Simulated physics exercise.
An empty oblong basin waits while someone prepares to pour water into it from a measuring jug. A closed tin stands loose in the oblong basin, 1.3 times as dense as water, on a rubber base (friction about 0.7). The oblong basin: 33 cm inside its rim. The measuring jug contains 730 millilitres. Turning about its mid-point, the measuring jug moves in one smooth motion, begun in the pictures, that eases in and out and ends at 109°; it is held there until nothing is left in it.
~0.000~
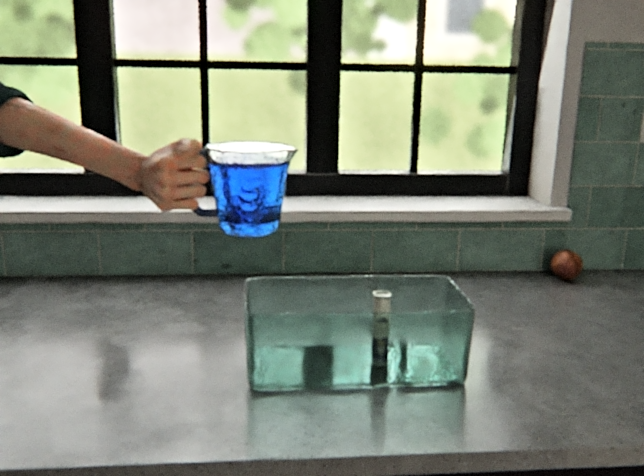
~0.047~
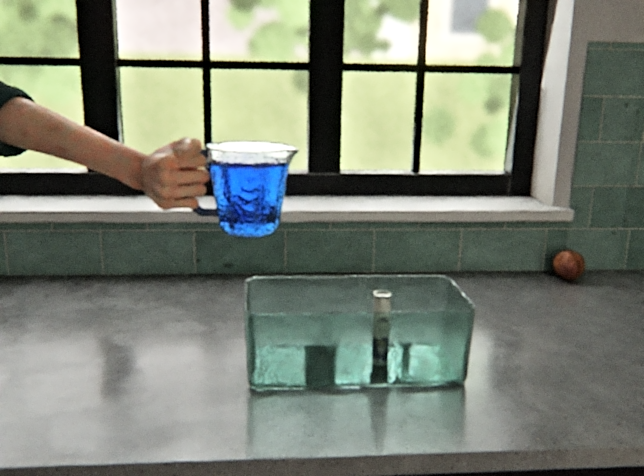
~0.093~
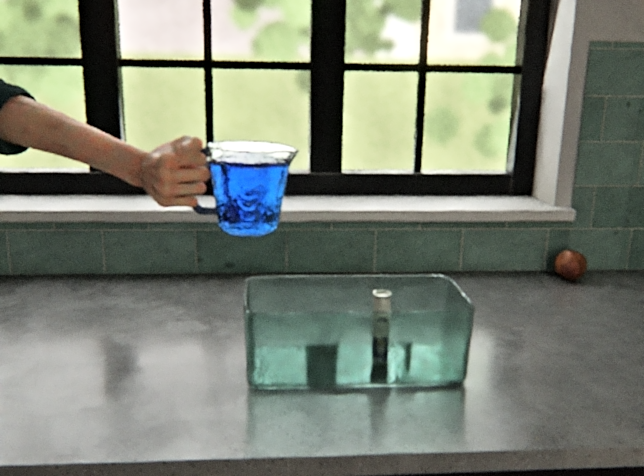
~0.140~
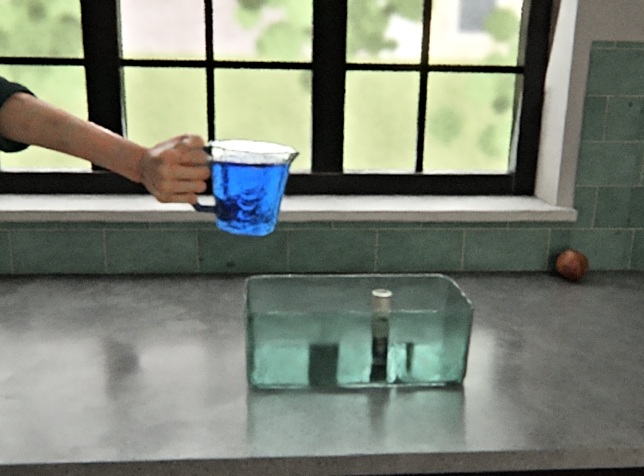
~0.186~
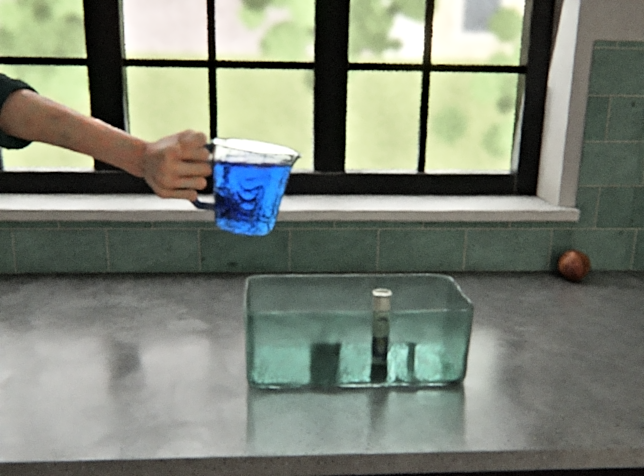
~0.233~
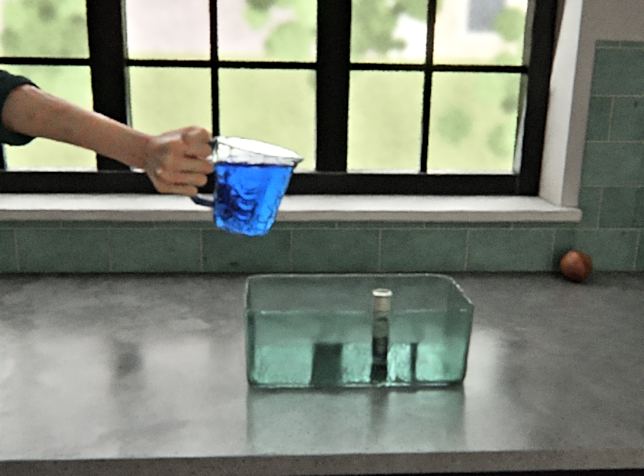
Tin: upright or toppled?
Upright.
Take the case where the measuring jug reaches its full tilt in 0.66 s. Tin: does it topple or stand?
The tin would stay balanced.
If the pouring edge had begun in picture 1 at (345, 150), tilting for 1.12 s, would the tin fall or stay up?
Then the tin comes down.
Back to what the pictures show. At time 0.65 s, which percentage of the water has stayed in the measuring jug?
72 %.
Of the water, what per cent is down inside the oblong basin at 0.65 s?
Around 6%.
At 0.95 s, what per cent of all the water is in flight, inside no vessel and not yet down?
I'd put it at about 20 per cent of the liquid.
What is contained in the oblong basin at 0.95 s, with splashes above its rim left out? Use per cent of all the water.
64 %, more or less.
After 0.65 s the tilt is 68° and 73 per cent is still to pour; the tin stands where it began.
After 0.95 s the tilt is 103° and 15 per cent is still to pour; the tin stands where it began.
After 1.27 s the tilt is 109° and 0 per cent is still to pour; the tin stands where it began.
After 1.62 s the tilt is 109° and 0 per cent is still to pour; the tin stands where it began.
In the end the tin stands where it began.
